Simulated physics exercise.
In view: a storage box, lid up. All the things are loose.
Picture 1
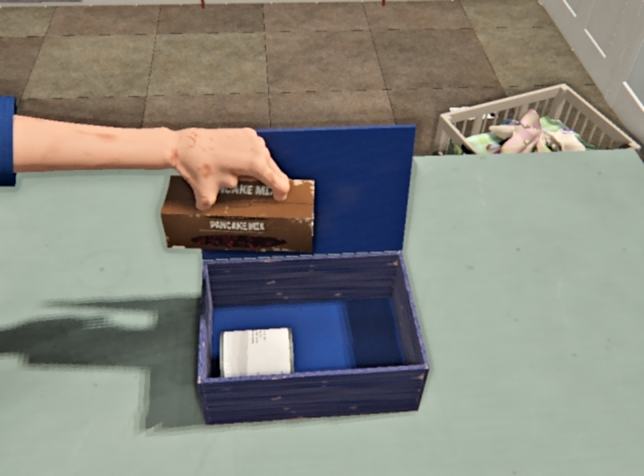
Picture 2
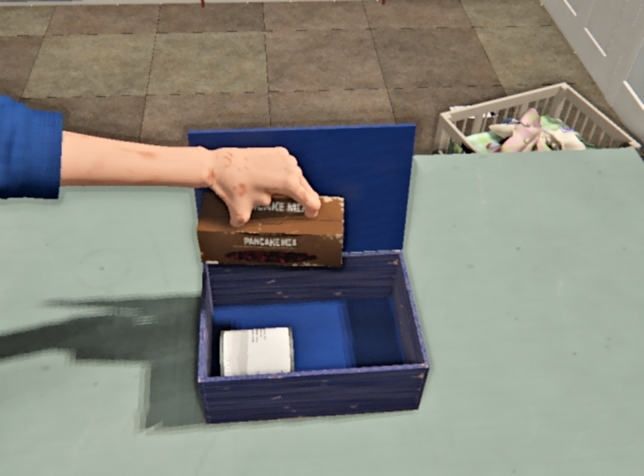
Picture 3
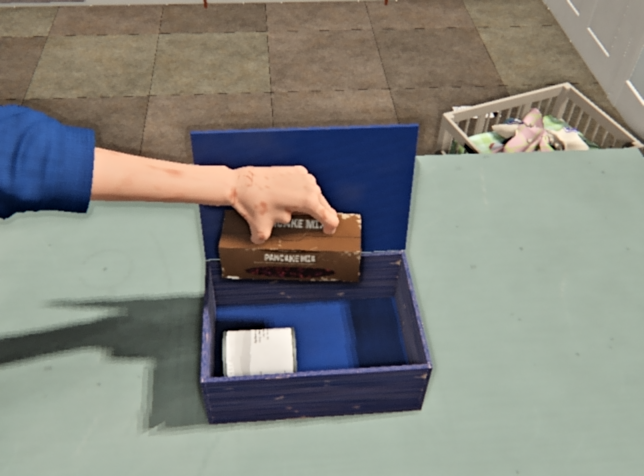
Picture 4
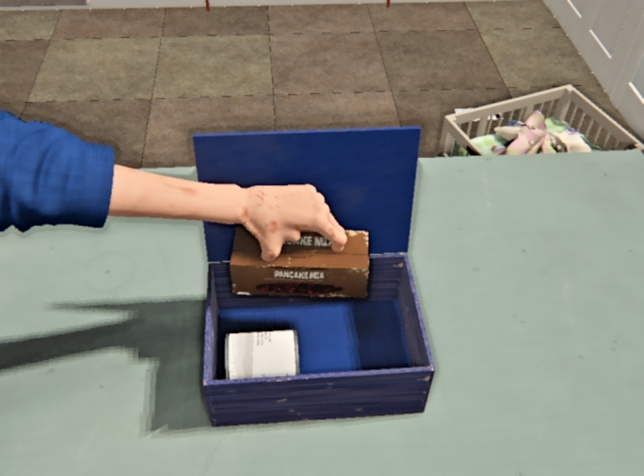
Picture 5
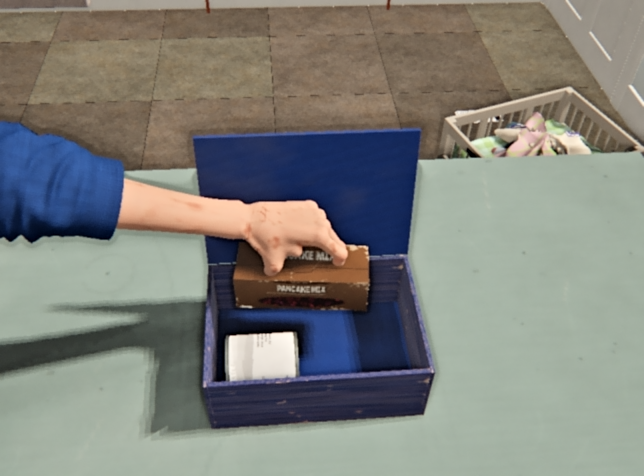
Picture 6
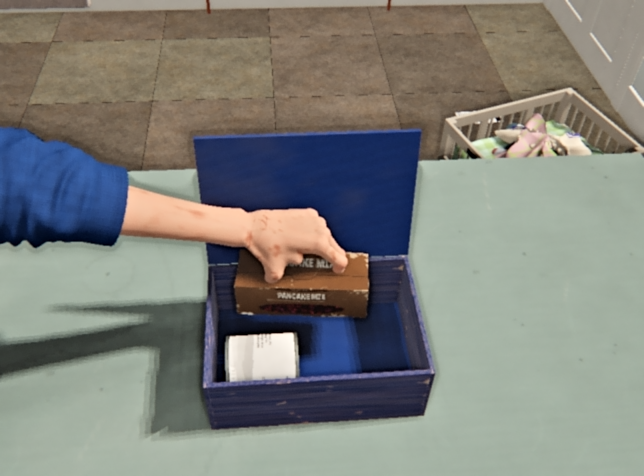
On a pale green tabletop seen from above at an angle, with brown floor tiles and a pale basket of mixed items beyond, an open blue storage box stands near the centre. A white tin sits in its left front part, and a blue-sleeved arm reaches from the left, gripping a brown carton. The hand carries the carton rightward and lowers it into the box behind the tin, while the view shifts very slightly.
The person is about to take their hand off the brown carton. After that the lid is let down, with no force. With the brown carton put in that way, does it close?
As it turns out, it closes.
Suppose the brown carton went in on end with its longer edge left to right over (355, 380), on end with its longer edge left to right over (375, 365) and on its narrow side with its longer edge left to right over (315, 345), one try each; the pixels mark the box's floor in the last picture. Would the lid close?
In the first case it is held up; in the second case it is held up; in the third case it closes.
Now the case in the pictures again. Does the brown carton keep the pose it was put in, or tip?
It keeps its pose.
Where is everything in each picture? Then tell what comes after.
In the first picture, on its way; brown carton (241, 214); white tin (257, 359).
In the second picture, on its way; brown carton (273, 230); white tin (258, 358).
In the third picture, on its way; brown carton (292, 246); white tin (260, 359).
In the fourth picture, on its way; brown carton (300, 262); white tin (263, 361).
In the fifth picture, on its way; brown carton (303, 277); white tin (263, 363).
In the sixth picture, in place under the hand; brown carton (303, 284); white tin (263, 364).
Then, 1.00 s past the last view, lid starting down; brown carton displaced a little near (303, 320).
Then, 1.60 s past the last view, lid 59° above the rim; brown carton displaced a little near (303, 320).
Then, 2.10 s past the last view, lid 15° above the rim; brown carton displaced a little near (303, 320).
Finally, lid shut; moved from the start, brown carton; white tin still in place. Final places as the last picture's camera would see them, brown carton near (303, 320).
